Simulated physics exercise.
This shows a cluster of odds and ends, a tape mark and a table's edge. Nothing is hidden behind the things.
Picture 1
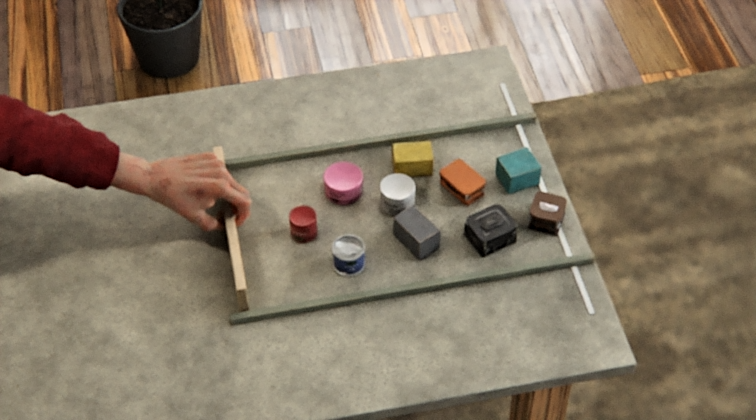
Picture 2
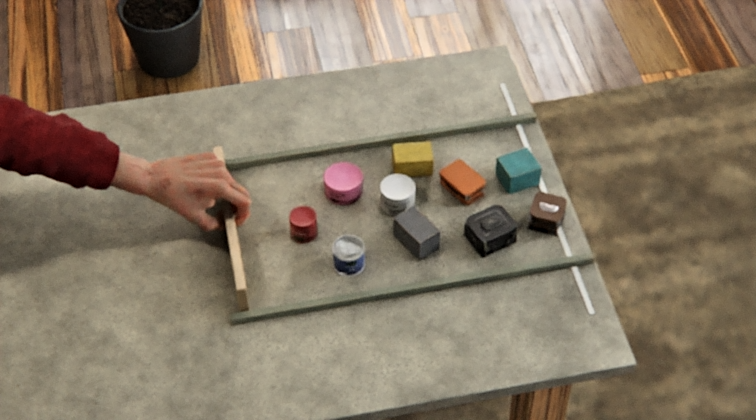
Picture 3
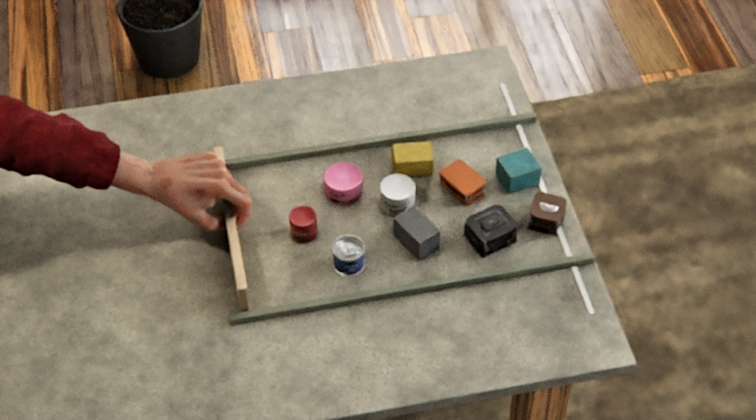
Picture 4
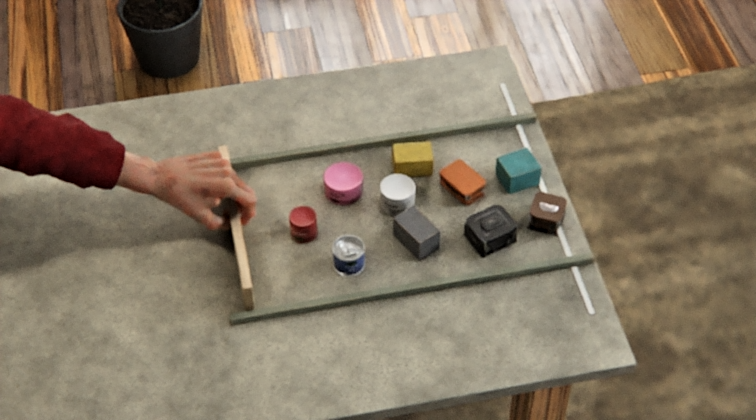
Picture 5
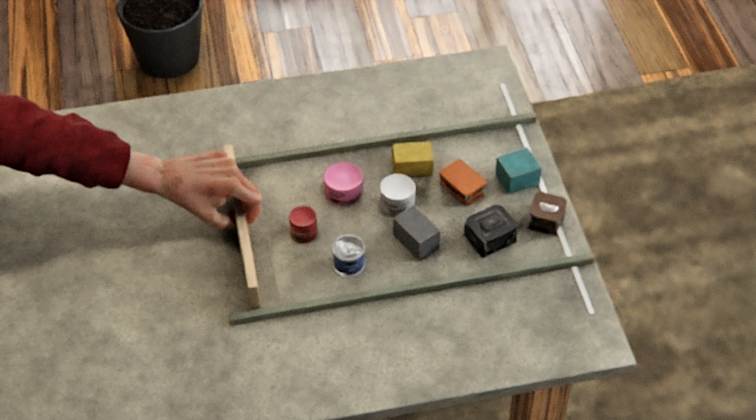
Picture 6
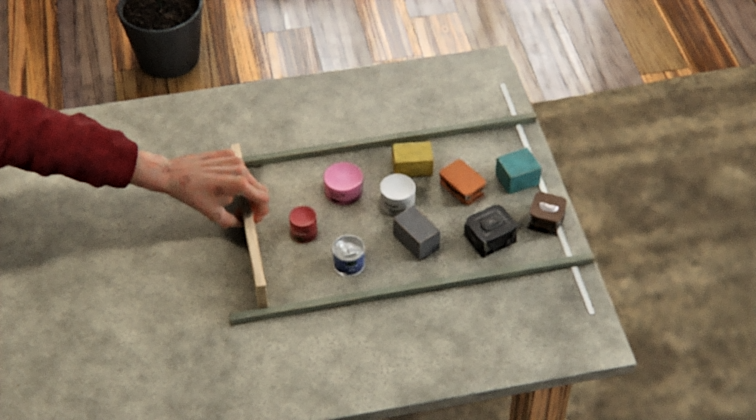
A hand in a red sleeve grips an upright wooden board at the left of a grey tabletop, seen from above at an angle, with a potted plant on the plank floor behind. Between two green rails sit pink, red, white and blue tubs, then yellow, orange, grey, turquoise, black and brown objects near a pale tape line. The hand slides the board slightly rightward, while the objects and camera stay still.
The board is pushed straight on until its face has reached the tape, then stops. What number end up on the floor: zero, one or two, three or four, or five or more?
The number that fall off is five or more.
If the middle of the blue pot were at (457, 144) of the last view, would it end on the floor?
The blue pot falls.
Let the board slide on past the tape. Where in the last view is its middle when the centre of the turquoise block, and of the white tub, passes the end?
About (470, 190), and (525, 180) for the other.
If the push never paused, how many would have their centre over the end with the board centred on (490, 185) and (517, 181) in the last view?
In that order 2 and 4.
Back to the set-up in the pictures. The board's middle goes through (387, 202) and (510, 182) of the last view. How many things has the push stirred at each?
First 6, then 10.
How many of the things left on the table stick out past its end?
That would be 4.
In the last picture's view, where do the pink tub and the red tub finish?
About (553, 156), and the other about (559, 184).
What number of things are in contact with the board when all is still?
4 of them.
Early on, none off yet; brown case at rest near (547, 214); turquoise block at rest near (518, 171); black case at rest near (491, 230).
Finally, the number that fall off is five or more; lost, white tub, grey block, orange case, black case, turquoise block and brown case.
